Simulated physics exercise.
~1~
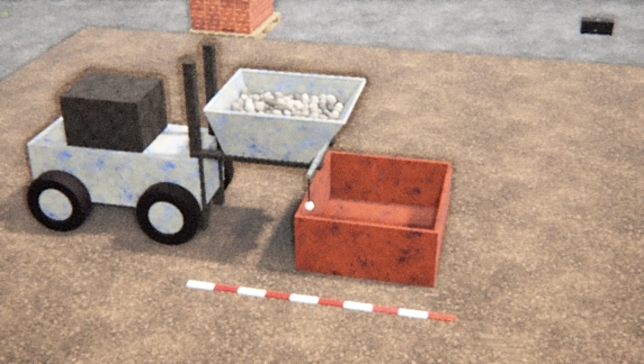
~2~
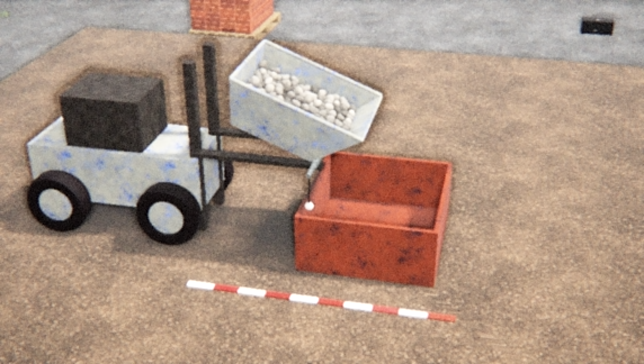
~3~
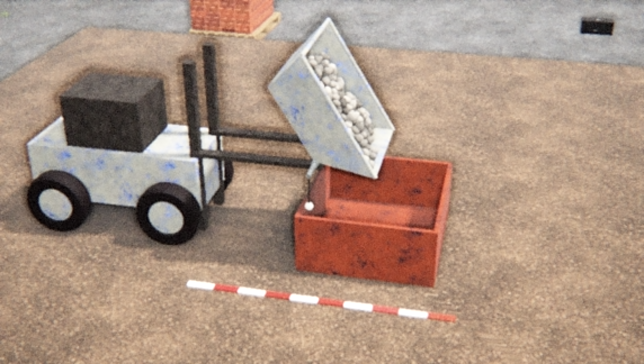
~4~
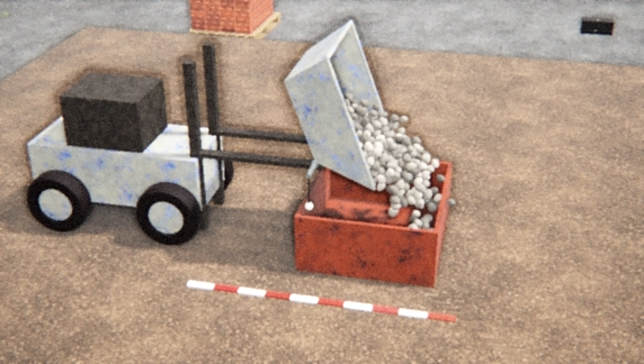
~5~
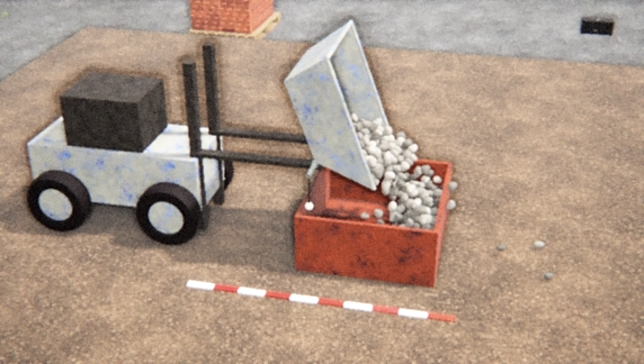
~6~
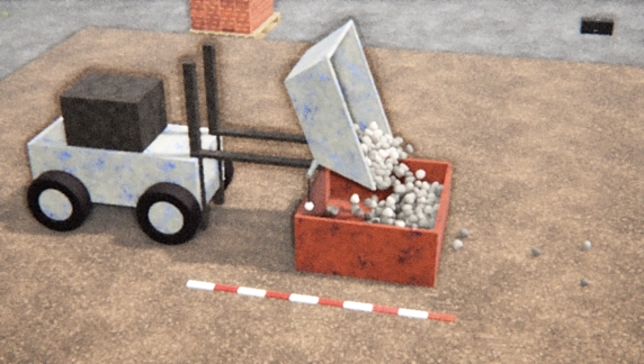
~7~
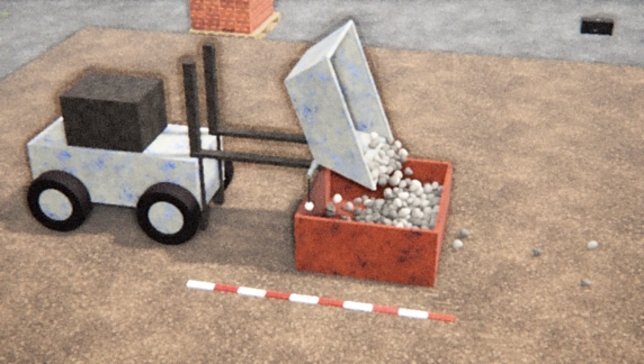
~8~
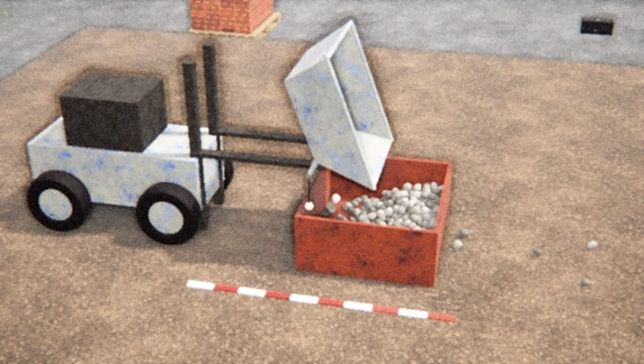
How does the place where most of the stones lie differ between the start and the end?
At the start the stones sit in the raised skip on the forklift. At the end nearly all of them lie lower and further right, inside the red bin.
On a brown patch of ground, a small forklift holds a pale tipping skip of whitish stones, which tilts steeply to the right until they tumble into a red bin; nearly all settle there, a few lie on the ground beyond, and the skip stays tilted.
